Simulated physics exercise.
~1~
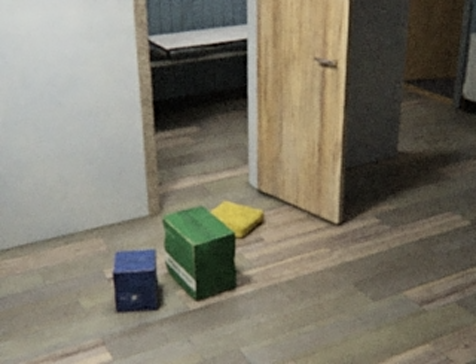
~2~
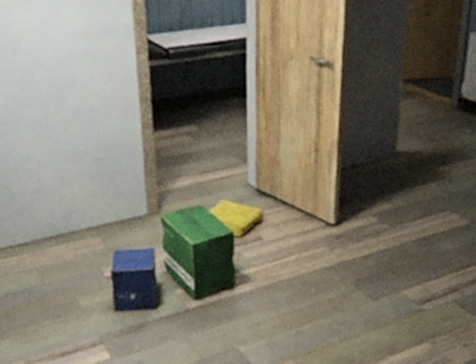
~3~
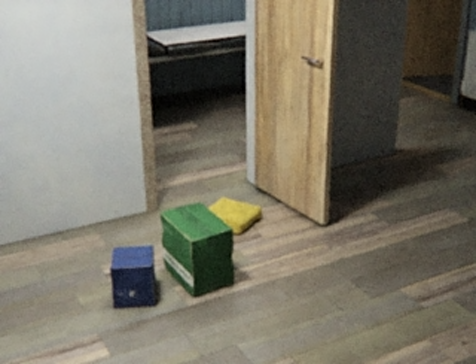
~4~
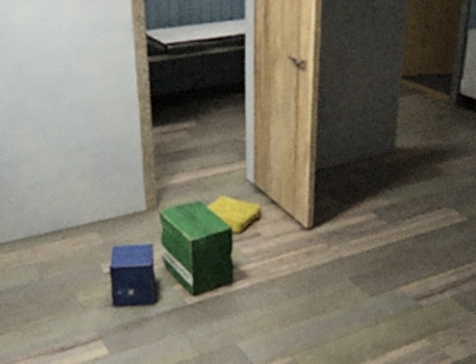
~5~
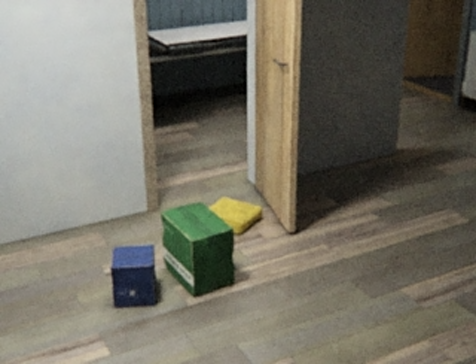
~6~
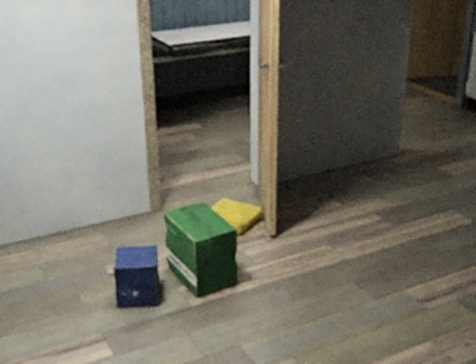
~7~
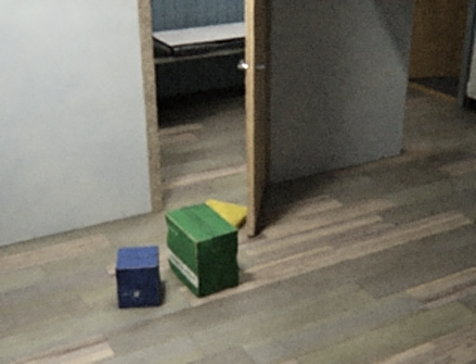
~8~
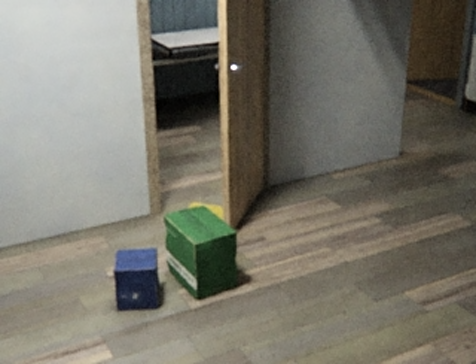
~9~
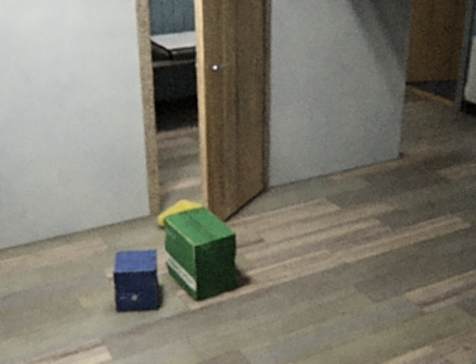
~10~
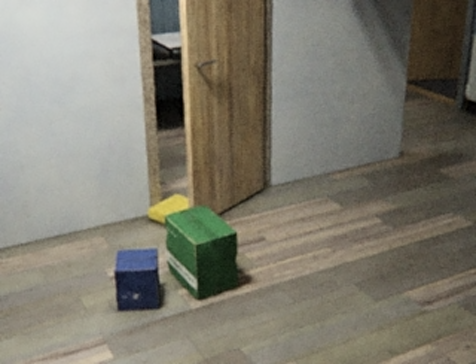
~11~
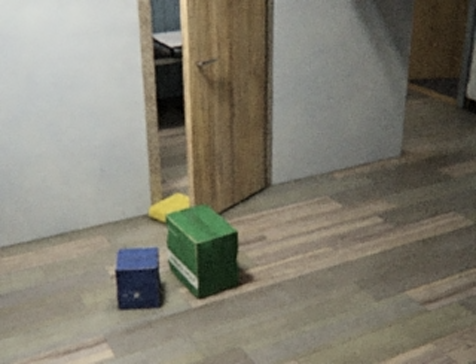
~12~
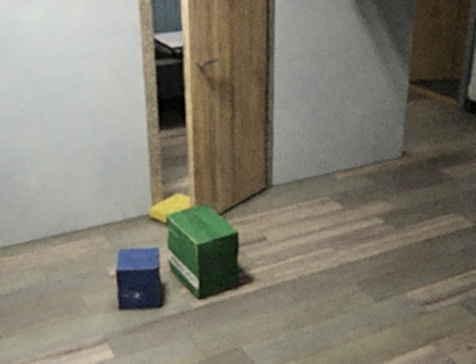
In a room with grey wood-plank flooring and pale walls, seen from slightly above by a gently swaying camera, a wooden door stands wide open on a doorway with a bench beyond. A blue box sits at the left on the floor, a larger green box beside it, and a yellow cushion lies behind the green one, near the door. The door swings steadily leftward towards its frame. Its lower edge reaches the cushion and pushes it left behind the green box. The door then stops, still partly open, with the cushion at the gap and both boxes unmoved.
